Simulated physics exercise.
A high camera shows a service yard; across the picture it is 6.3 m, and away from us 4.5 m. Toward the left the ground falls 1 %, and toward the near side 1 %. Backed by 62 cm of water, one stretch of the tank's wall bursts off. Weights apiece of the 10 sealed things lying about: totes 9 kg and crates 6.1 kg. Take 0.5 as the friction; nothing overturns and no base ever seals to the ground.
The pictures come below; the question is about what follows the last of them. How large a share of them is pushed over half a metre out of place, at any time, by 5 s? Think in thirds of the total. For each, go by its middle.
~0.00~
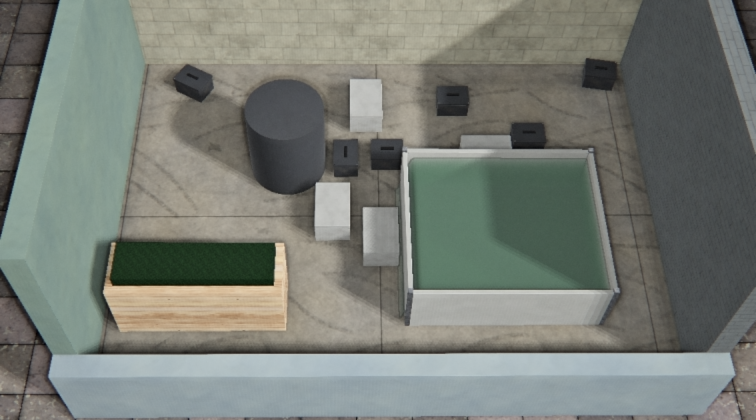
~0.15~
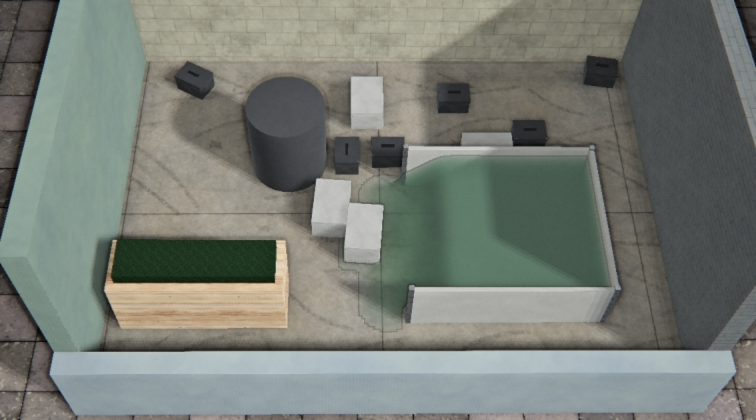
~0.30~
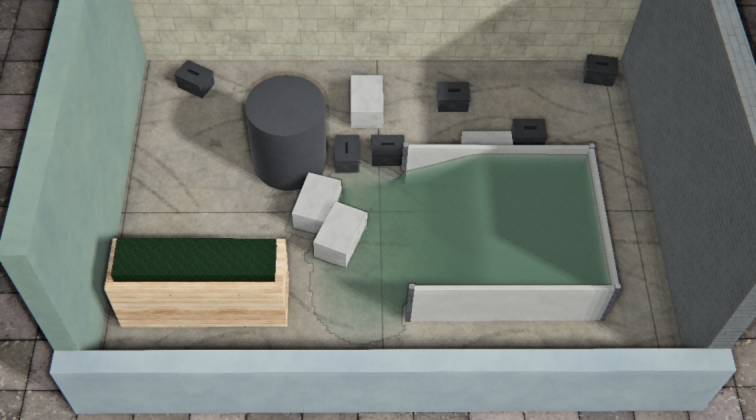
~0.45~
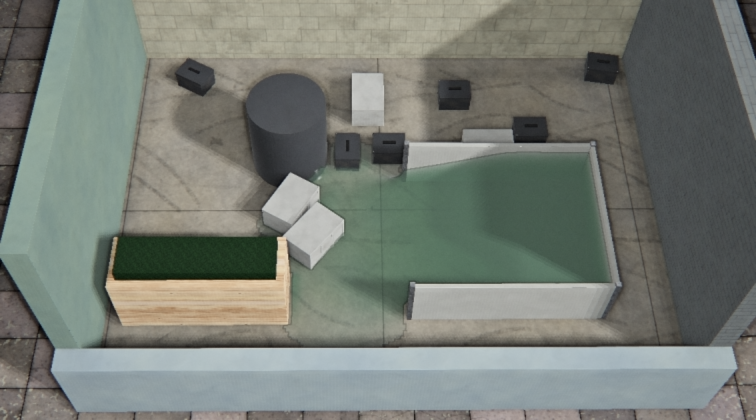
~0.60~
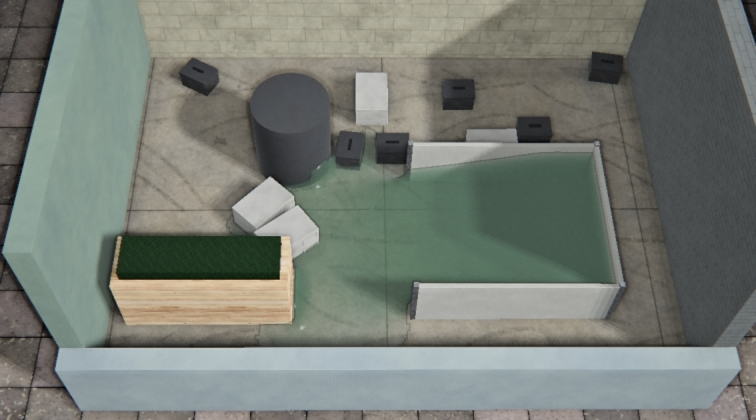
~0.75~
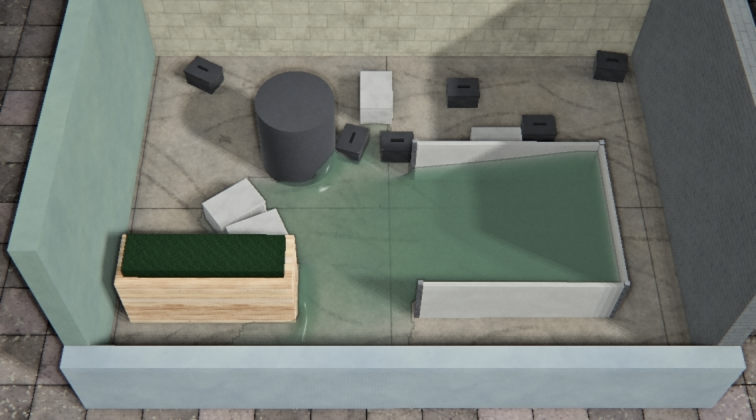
My answer: One to two thirds of the total.
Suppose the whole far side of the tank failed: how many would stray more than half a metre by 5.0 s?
Result: 10 of them.
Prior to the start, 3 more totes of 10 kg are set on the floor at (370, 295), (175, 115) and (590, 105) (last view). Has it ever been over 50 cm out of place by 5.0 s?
Note, in sequence: Over threshold; over threshold; under threshold.
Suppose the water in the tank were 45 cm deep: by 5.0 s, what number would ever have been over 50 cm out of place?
In that case the number is 4.
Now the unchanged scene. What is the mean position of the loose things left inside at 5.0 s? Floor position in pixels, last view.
Mean position approx. (433, 126).
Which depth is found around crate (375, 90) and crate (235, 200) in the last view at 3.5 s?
Depth approx. 4 cm / 15 cm.
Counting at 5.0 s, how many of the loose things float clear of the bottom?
The number is 5.
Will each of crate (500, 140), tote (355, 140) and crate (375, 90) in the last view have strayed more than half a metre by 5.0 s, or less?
One by one: Below the line; above the line; above the line.
After 1.1 s 2 of 10 are over 50 cm from their spots; 1 afloat.
After 2.2 s 4 of 10 are over 50 cm from their spots; 2 afloat.
After 3.5 s 5 of 10 are over 50 cm from their spots; 5 afloat.
After 5.0 s 5 of 10 are over 50 cm from their spots, and 5 have been at some point; 5 afloat.
